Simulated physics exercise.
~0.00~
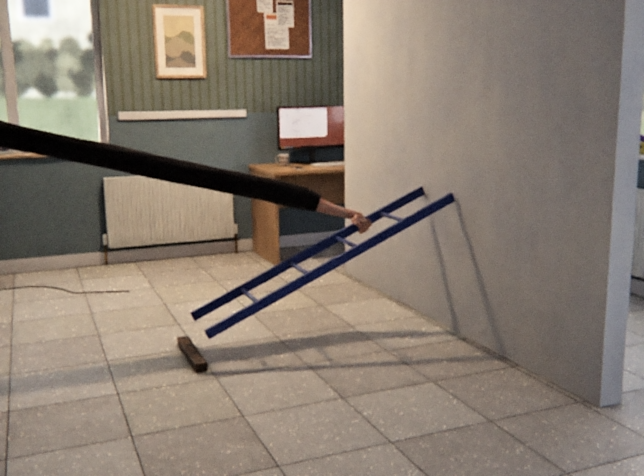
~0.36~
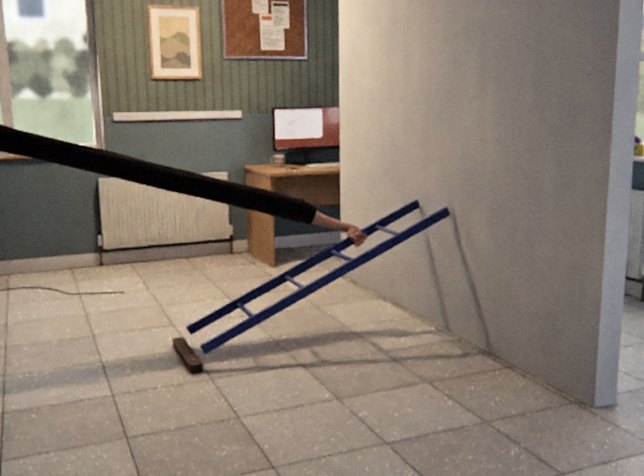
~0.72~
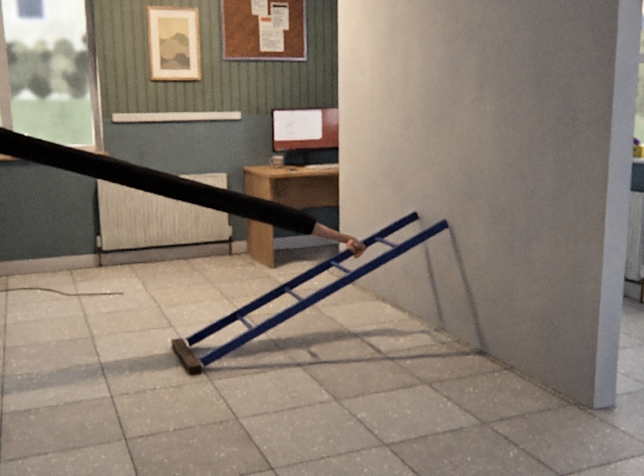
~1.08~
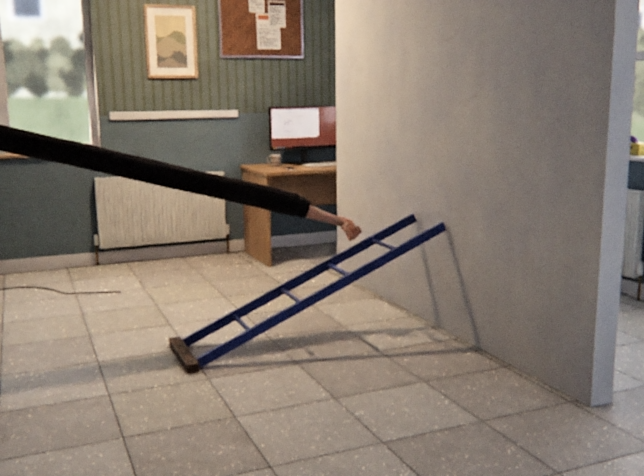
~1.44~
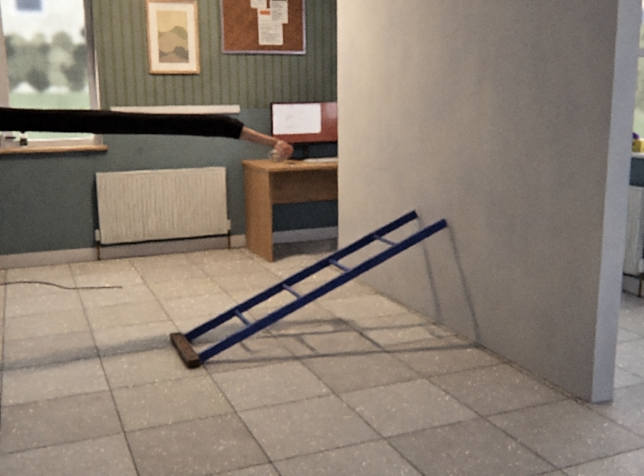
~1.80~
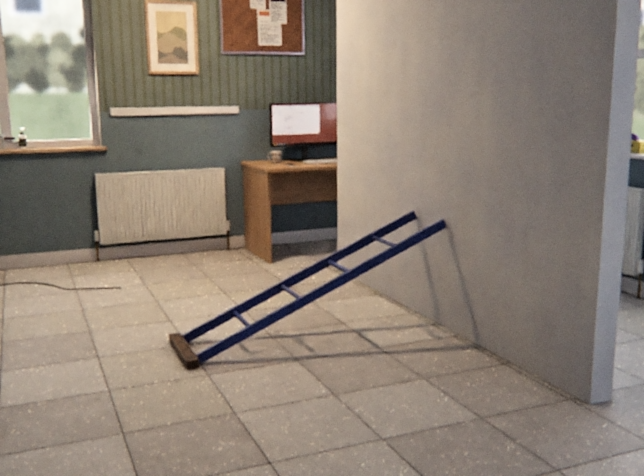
In a room, a hand leans a blue rack against a wall, and it stays.
